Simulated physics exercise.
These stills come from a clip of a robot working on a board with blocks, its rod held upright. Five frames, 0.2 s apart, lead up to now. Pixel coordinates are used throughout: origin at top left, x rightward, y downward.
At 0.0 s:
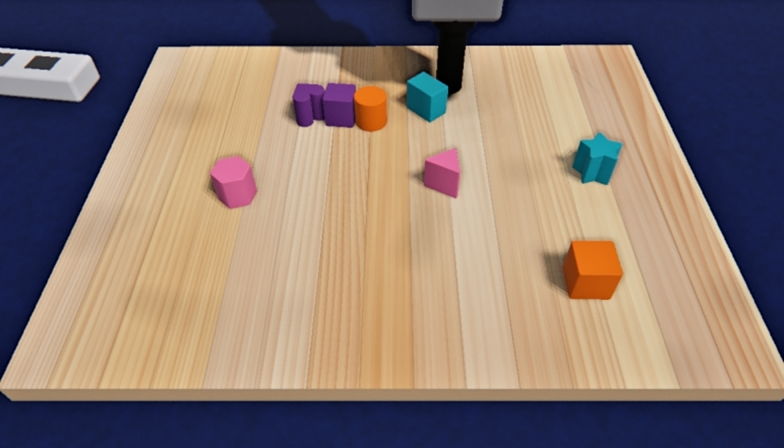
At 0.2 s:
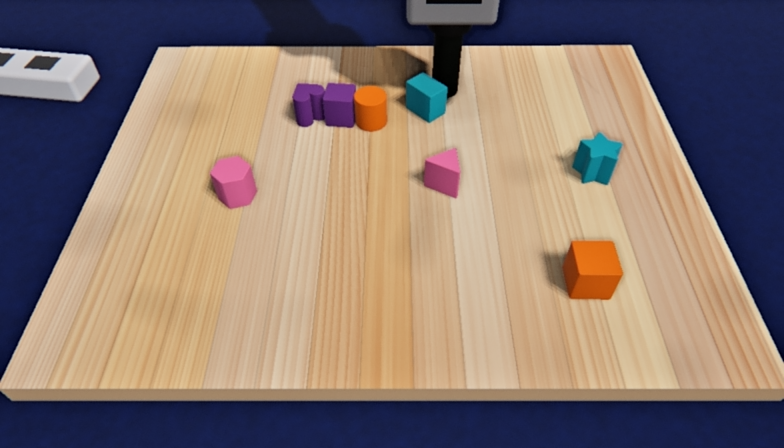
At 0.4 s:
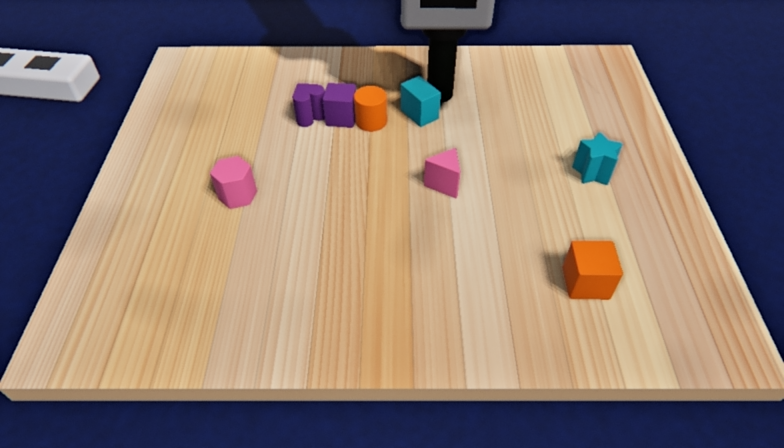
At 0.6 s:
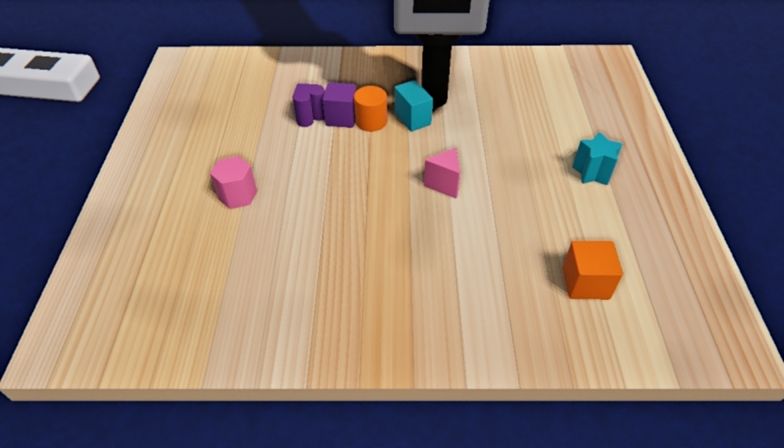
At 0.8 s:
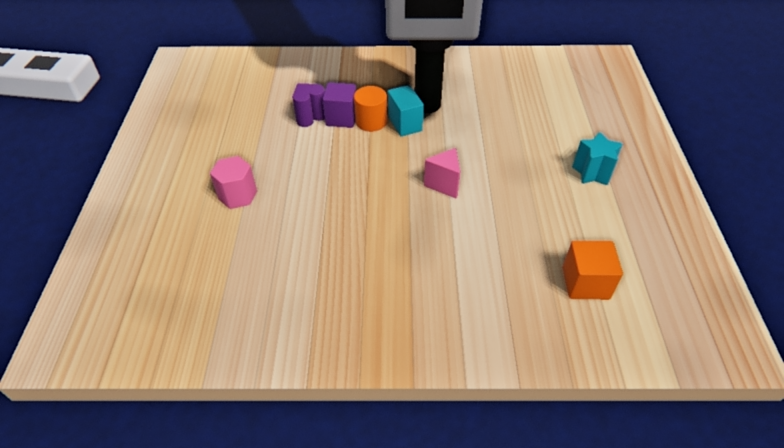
A robot arm with a black rod pushed the turquoise block a short way left along the back of the board until it sat right beside the orange disc, while the other blocks stayed still.
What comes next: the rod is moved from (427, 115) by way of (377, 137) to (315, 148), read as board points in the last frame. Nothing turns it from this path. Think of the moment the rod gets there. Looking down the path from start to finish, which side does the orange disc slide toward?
Toward the right.
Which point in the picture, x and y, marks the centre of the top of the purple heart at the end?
My prediction: (283, 85).
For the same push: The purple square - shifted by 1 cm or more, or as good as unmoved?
It travels a centimetre or more.
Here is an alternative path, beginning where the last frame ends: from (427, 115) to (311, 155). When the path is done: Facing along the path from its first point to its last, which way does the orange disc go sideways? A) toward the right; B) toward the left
My answer is option A.
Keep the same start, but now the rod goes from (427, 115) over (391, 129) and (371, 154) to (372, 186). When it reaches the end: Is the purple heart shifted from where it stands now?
I expect so.
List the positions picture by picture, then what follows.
The first picture shows tip of the rod at (449, 87), middles of tops, purple heart at (307, 91), purple square at (339, 92), orange disc at (370, 95), turquoise rectangular block at (428, 84).
The second picture shows rod at (444, 91), nothing pushed.
The third picture shows rod at (440, 95), turquoise rectangular block at (421, 88).
The fourth picture shows rod at (434, 100), turquoise rectangular block at (414, 92).
The fifth picture shows rod at (428, 105), purple heart at (307, 91), purple square at (339, 92), orange disc at (370, 95), turquoise rectangular block at (406, 97).
The first path, step by step. One third of the way, rod at (395, 122); purple heart at (288, 88), turned 40° anticlockwise; purple square at (317, 88), turned 30° clockwise; orange disc at (339, 101); turquoise rectangular block at (369, 112), turned 15° clockwise.
Two thirds of the way, rod at (354, 131); purple heart at (284, 86), turned 60° anticlockwise; purple square at (313, 86), turned 45° clockwise; orange disc at (317, 107); turquoise rectangular block at (333, 128), turned 25° anticlockwise.
At the end, rod at (314, 138); purple heart at (283, 85), turned 70° anticlockwise; purple square at (310, 85), turned 65° clockwise; orange disc at (294, 106); turquoise rectangular block at (307, 140), turned 75° anticlockwise.
